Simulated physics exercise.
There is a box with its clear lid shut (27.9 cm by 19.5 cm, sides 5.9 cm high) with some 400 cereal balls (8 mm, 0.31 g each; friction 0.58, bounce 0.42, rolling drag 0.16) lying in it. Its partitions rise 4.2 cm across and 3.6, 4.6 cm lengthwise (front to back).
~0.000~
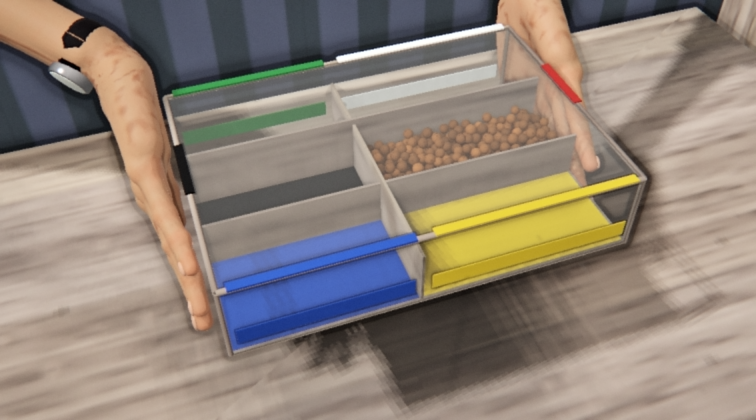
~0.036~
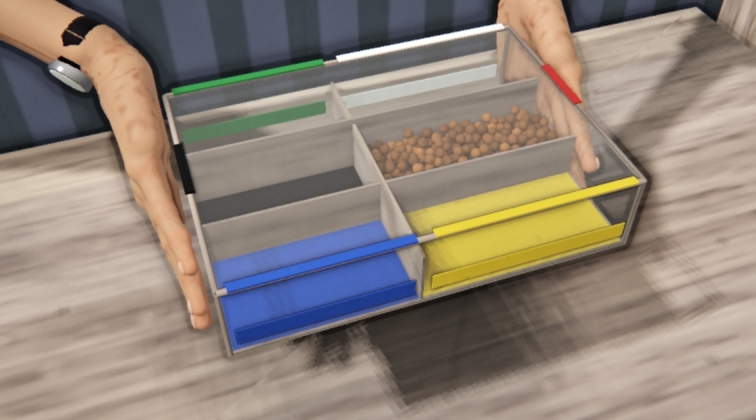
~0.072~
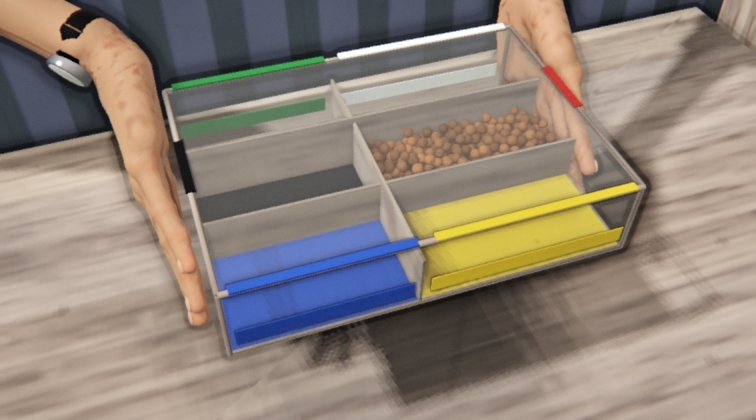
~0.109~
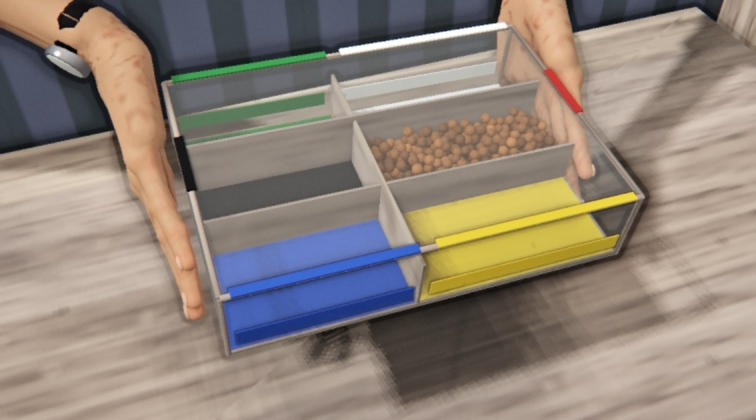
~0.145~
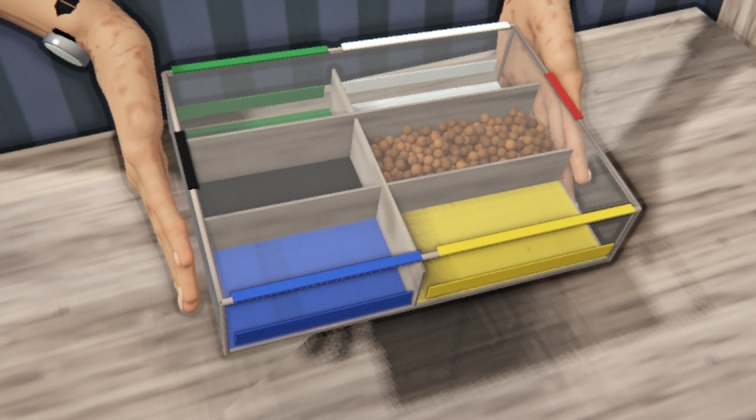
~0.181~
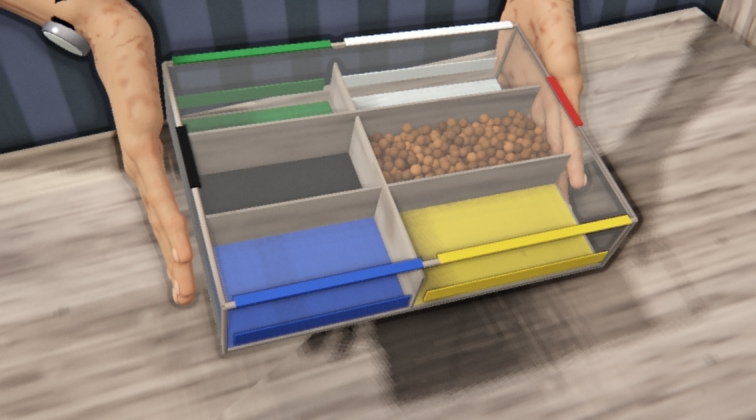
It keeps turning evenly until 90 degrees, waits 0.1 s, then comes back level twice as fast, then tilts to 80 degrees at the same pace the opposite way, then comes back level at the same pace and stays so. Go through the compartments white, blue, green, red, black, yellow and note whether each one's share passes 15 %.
White stays at or below it, blue stays at or below it, green stays at or below it, red passes it, black stays at or below it, yellow passes it.
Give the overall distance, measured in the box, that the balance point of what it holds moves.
It moves some 1.5 cm in all.
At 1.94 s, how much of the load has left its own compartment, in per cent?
About 35 per cent is away from its starting compartment then.
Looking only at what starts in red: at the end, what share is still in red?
Estimate: Some 60 per cent.
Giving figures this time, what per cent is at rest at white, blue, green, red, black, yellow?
White 0, blue 0, green 0, red 65, black 0, yellow 35 per cent.
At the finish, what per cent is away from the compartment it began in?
Roughly 35 percent.
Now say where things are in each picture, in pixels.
Box at (444, 239); tilt 0 degrees; red 100 %, in the first frame.
Box at (445, 240); tilt 1 degrees, in the second frame.
Box at (445, 244); tilt 2 degrees, in the third frame.
Box at (446, 250); tilt 6 degrees; low side front right, in the fourth frame.
Box at (447, 257); tilt 9 degrees; low side front right, in the fifth frame.
Box at (447, 264); tilt 13 degrees; low side front right; red 100 %. It turns about 110 degrees a second, in the sixth frame.
After 1.14 s, tilt 78 degrees; red 70 %, yellow 30 %; middle of all pieces near (453, 187).
After 1.94 s, tilt 37 degrees; red 65 %, yellow 35 %; middle of all pieces near (502, 141).
Then, at 2.67 s, tilt 55 degrees; red 65 %, yellow 35 %; middle of all pieces near (456, 147).
Then, at 3.38 s, tilt 0 degrees; red 65 %, yellow 35 %; middle of all pieces near (448, 166).
By 4.1 s all is still; white 0 %, blue 0 %, green 0 %, red 65 %, black 0 %, yellow 35 %.
